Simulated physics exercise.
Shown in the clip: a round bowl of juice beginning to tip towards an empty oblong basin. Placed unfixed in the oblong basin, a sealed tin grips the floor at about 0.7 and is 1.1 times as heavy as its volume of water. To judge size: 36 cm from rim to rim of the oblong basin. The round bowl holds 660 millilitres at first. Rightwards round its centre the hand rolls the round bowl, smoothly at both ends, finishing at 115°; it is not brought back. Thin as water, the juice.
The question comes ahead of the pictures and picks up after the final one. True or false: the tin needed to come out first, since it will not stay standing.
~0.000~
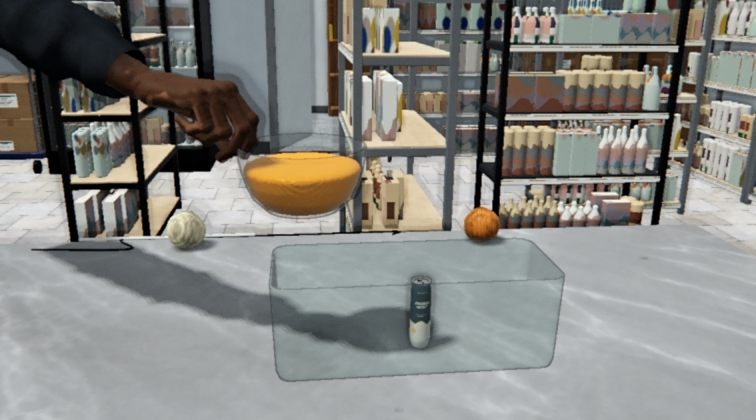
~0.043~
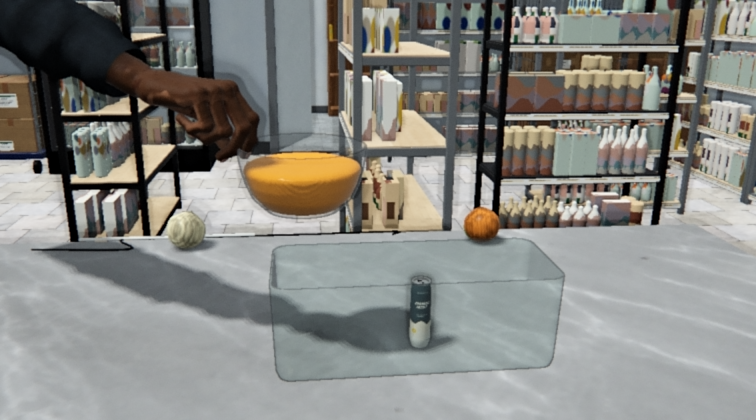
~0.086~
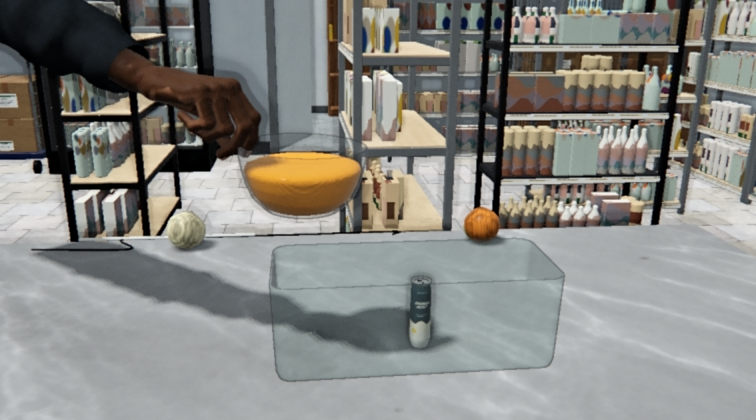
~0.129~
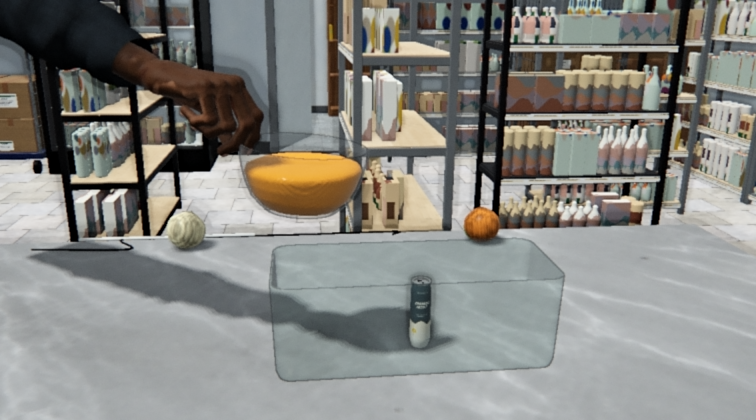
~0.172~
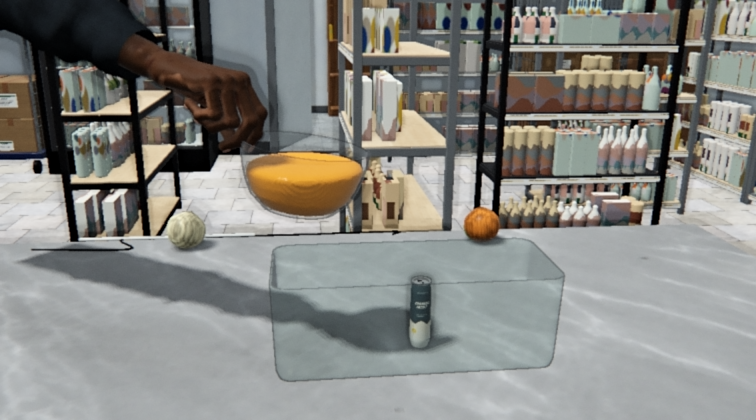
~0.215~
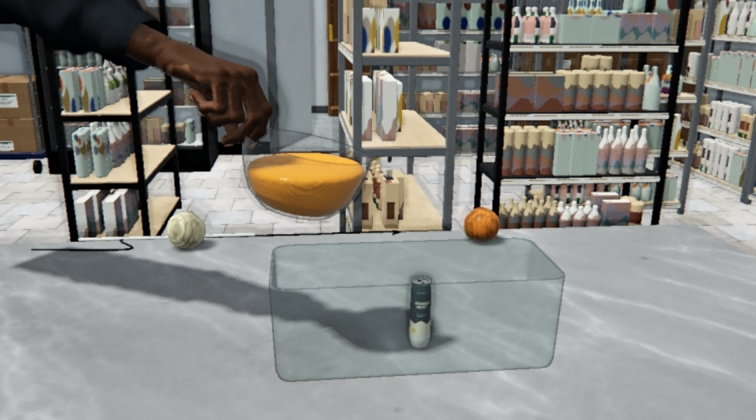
True.
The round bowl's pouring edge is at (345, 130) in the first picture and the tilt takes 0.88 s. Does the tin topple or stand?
After that, the tin overturns.
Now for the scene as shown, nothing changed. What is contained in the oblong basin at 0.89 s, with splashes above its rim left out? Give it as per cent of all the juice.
Around 94 parts in a hundred.
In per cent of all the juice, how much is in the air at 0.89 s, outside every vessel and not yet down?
About 4 percent.
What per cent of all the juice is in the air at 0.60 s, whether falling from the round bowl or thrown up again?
34 per cent.
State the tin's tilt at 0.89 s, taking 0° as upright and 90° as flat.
I'd say it is close to 20 degrees off upright.
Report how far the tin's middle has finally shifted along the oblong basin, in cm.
The tin's middle ends up about 7.0 cm along the basin.
By 0.60 s the tilt is 75° and 48 per cent is still to pour; the tin stands where it began.
By 0.89 s the tilt is 111° and 1 per cent is still to pour; the tin leans 18°.
By 1.19 s the tilt is 115° and 0 per cent is still to pour; the tin lies on its side.
By 1.51 s the tilt is 115° and 0 per cent is still to pour; the tin lies on its side.
At rest the tin lies on its side.
